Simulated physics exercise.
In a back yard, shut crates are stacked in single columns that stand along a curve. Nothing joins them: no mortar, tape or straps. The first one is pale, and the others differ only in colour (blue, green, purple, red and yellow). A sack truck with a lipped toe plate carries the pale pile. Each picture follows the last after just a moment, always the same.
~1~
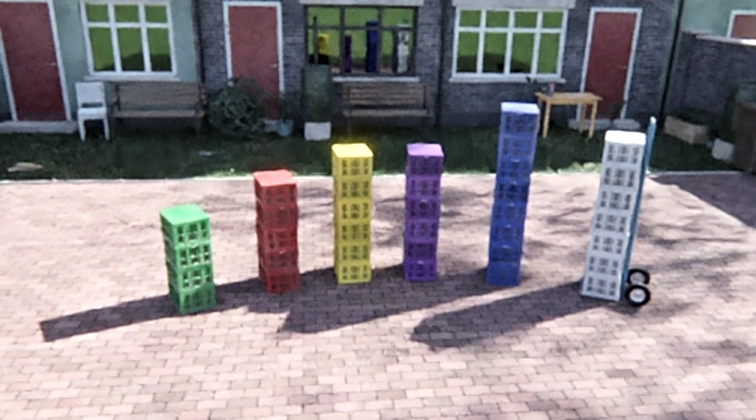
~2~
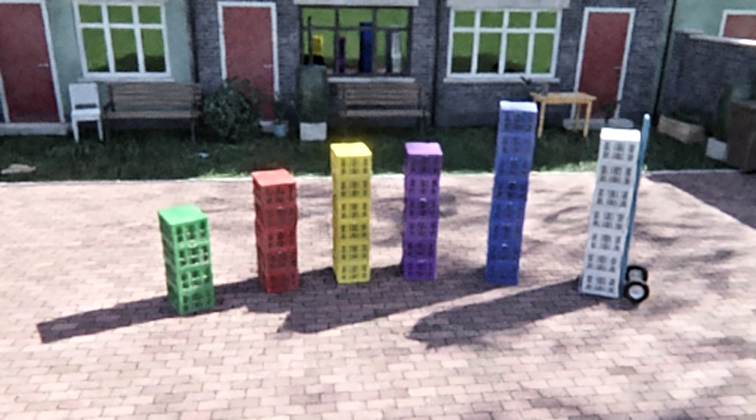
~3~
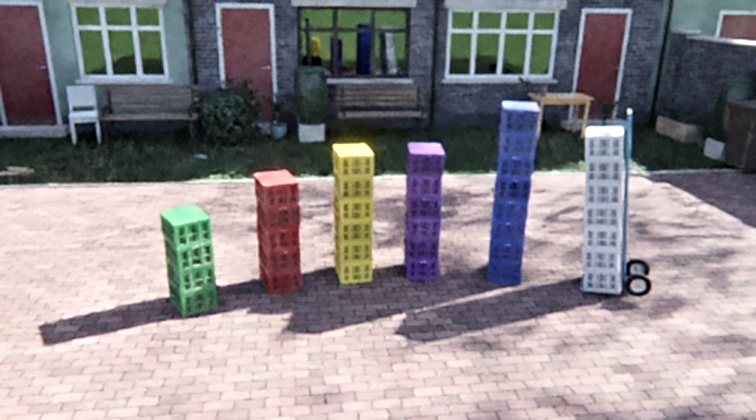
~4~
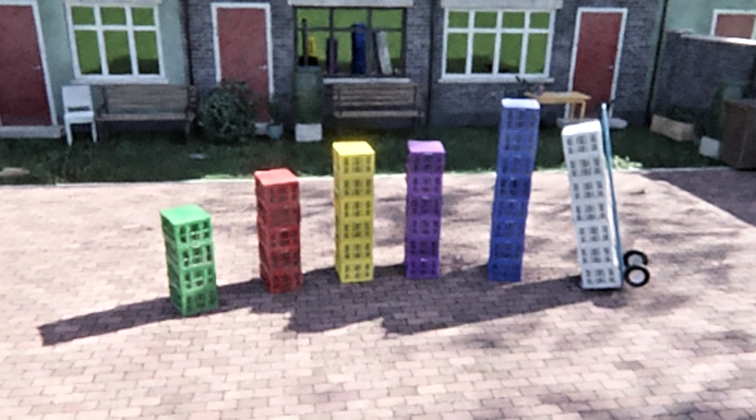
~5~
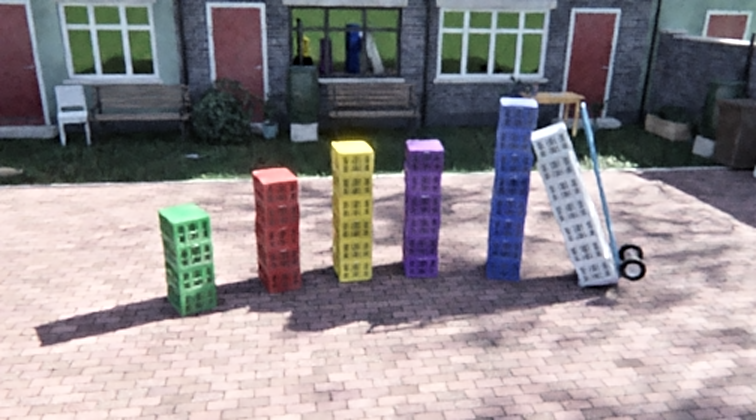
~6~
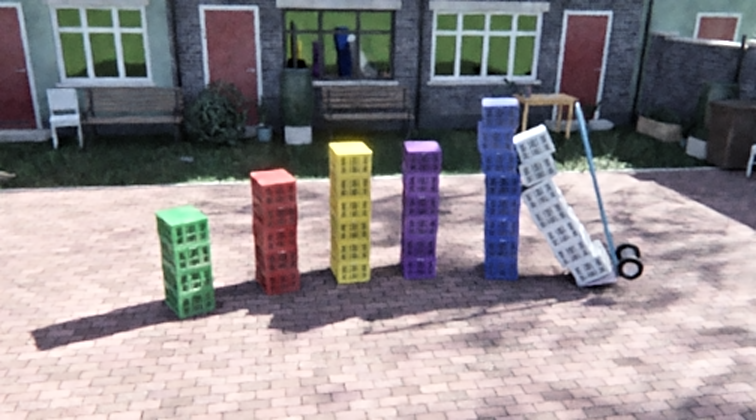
A stack of white crates on a hand truck tips left and leans against the blue stack.
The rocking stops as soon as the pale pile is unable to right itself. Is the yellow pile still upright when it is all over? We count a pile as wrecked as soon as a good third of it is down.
No.
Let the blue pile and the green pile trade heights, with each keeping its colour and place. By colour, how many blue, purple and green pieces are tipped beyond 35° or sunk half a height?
Blue 3, purple 0, green 0.
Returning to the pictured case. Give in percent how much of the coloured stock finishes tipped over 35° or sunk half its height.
Around 95 percent.
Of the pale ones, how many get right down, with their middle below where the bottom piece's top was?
Count: 6.
Just after the last frame, 7 of the pale pile down; none of the 6 yellow crates down (0 of 29 in all colours); top yellow crate unmoved; top blue crate tilted clearly, half its height lower.
A moment on, 7 of the pale pile down; none of the 6 yellow crates down (8 of 29 in all colours); top yellow crate tilted barely; top purple crate tilted clearly, a little lower.
Further on, 7 of the pale pile down; 6 of the 6 yellow crates down (20 of 29 in all colours); top yellow crate tilted clearly, about its own height lower; top blue crate tilted right over, some six heights lower.
Then, 7 of the pale pile down; 6 of the 6 yellow crates down (27 of 29 in all colours); top yellow crate on its side; top blue crate on its side.
When it is over, 7 of the pale pile down; 6 of the 6 yellow crates down (28 of 29 in all colours); top yellow crate upside down; top green crate upside down. In pixels of the last frame, middles, top yellow crate near (87, 287), top green crate near (38, 349).
